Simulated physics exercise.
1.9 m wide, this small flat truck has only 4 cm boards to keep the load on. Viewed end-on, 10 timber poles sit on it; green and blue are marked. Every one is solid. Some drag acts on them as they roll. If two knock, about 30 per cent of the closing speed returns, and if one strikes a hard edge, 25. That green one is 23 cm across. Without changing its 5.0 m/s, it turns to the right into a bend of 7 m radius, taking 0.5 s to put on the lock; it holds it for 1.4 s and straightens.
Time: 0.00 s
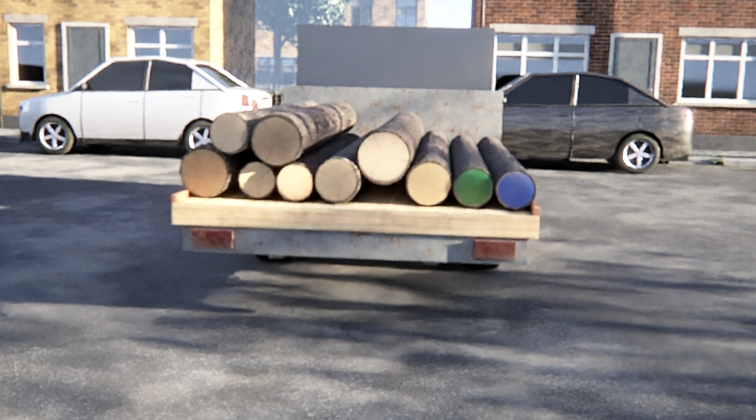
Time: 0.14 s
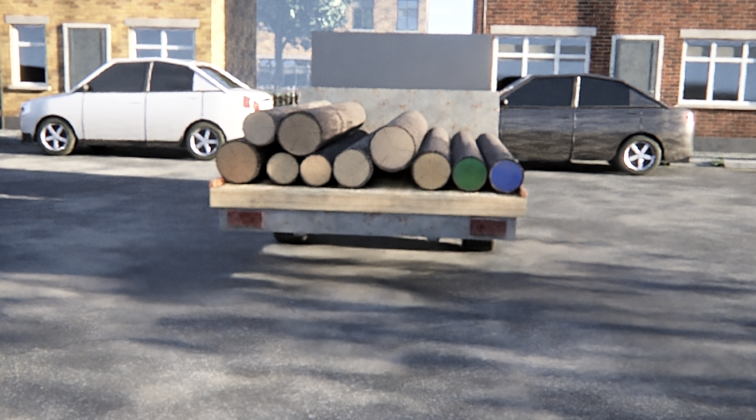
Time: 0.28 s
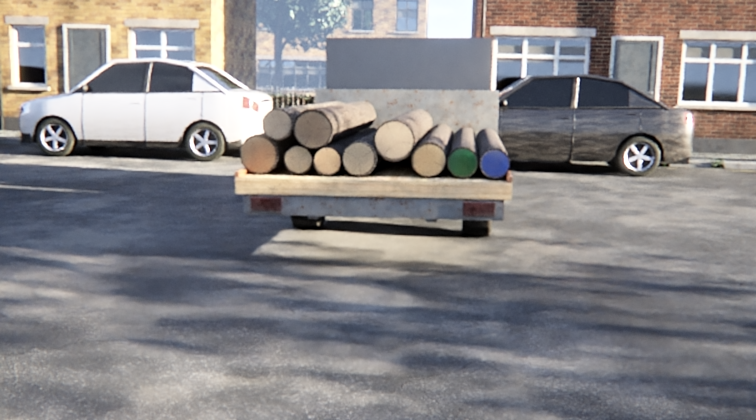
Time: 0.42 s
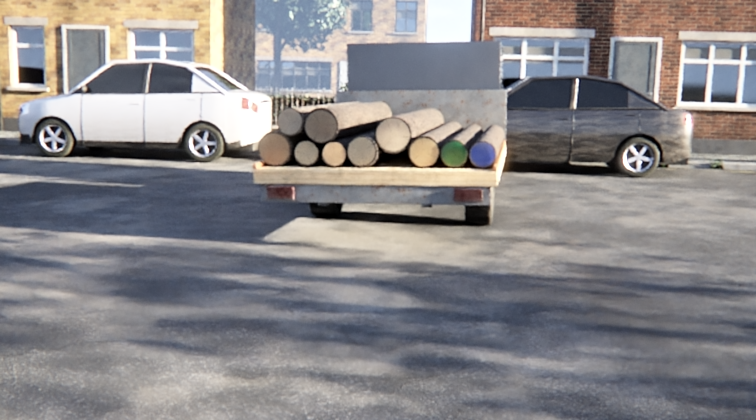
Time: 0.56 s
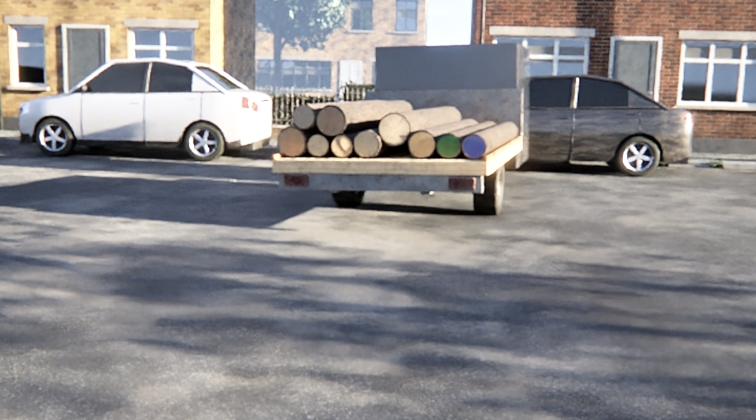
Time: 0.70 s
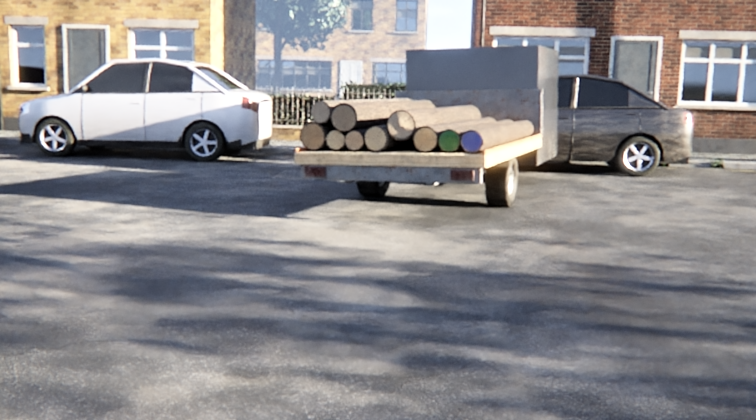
A flatbed truck loaded with wooden logs, one with a green end and one with a blue end, drove away across the road toward two parked cars, then began turning to the right.
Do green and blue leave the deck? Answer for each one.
The green does not, the blue does not.
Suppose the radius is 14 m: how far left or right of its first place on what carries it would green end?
Roughly 0 cm left.
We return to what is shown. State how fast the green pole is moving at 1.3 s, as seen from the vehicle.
It's travelling at about 0.0 m/s.
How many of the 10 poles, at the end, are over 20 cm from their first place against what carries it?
1.
After 1.3 s, green is on the deck, 40 cm from the right edge; blue is on the deck, 15 cm from the right edge; 1 off so far.
After 1.9 s, no change for green, blue; 1 off so far.
At rest (2.7 s), green is on the deck, 40 cm from the right edge; blue is on the deck, 15 cm from the right edge; 1 off so far.
